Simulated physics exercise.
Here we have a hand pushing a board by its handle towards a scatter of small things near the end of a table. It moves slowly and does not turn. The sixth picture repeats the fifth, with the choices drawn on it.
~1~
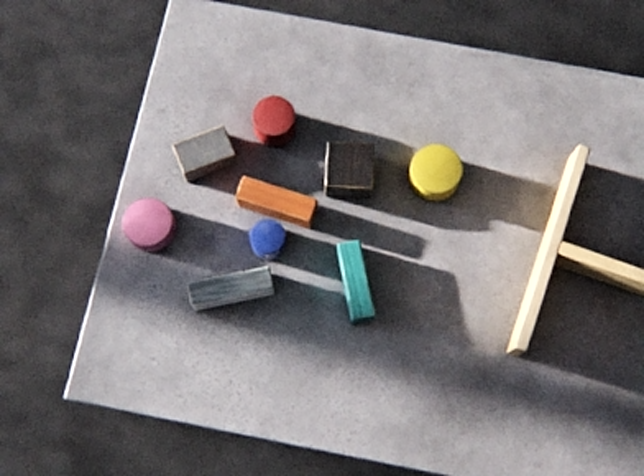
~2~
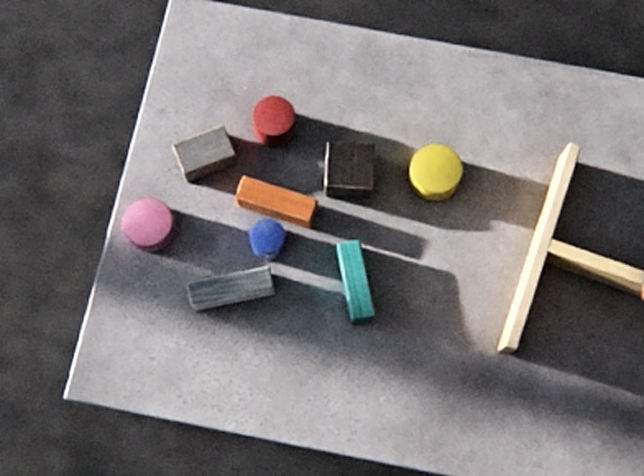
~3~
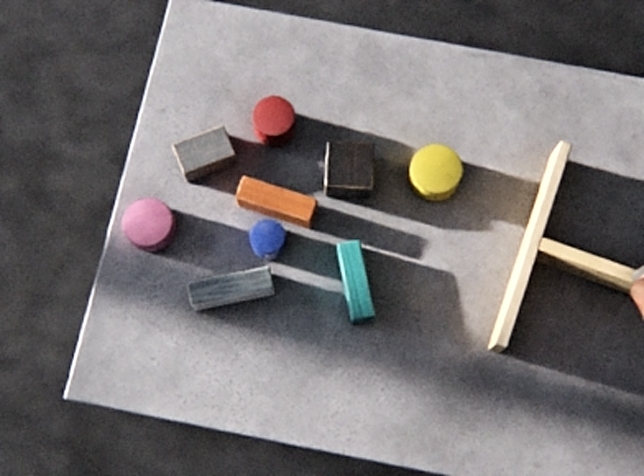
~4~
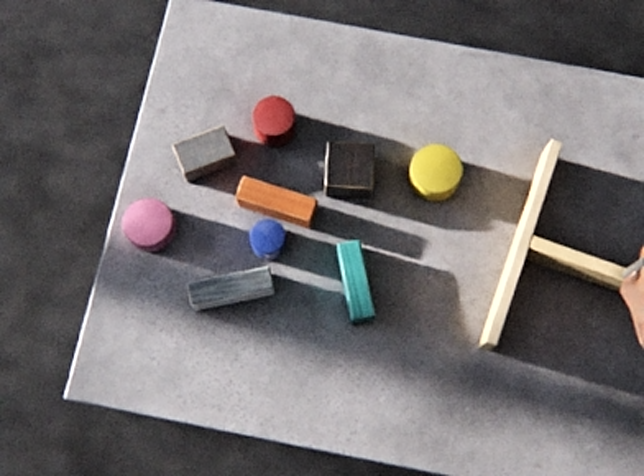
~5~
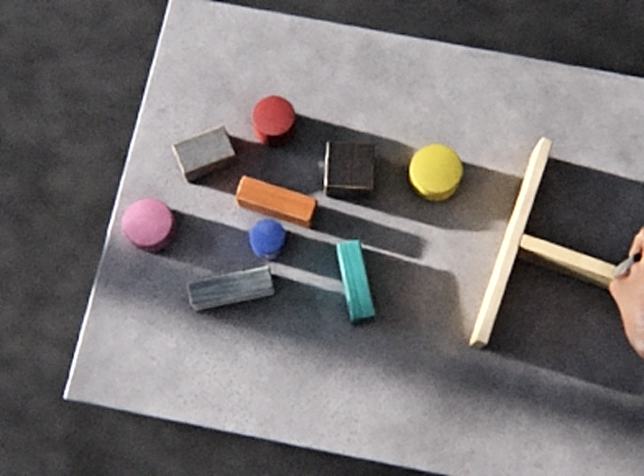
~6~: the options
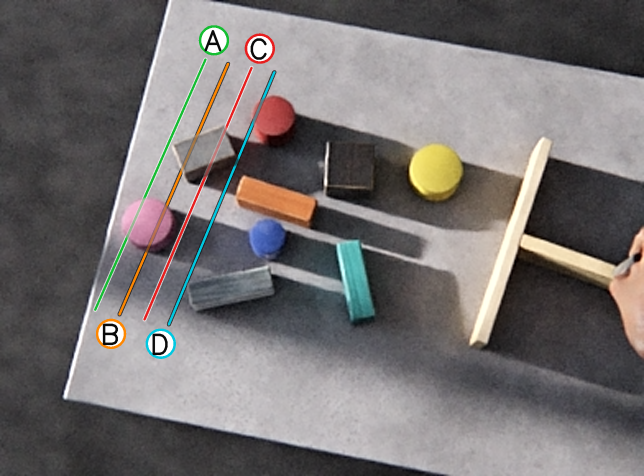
A wooden board with a handle slid slowly left across a grey table, a hand coming into view behind it, while the scattered coloured blocks and round pieces stayed still, untouched.
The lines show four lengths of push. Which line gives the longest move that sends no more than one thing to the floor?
C.
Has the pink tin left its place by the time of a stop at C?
By then, yes.
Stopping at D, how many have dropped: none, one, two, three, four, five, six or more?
By then, none.
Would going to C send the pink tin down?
Yes.
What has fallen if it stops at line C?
The pink tin.
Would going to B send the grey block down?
Yes.
On the marked copy, A at (152, 180); B at (176, 185); C at (200, 189); D at (223, 194).
Taking C. A third of the way, board (400, 216); yellow tin (389, 158); turquoise stick (348, 277).
Two thirds of the way, board (287, 194); white stick (182, 285); red tin (243, 115).
When it is over, board (200, 178); pink tin over the edge; grey block (143, 128); one fallen.
As for the rest, A drops five; B drops two; D is within the limit but short.
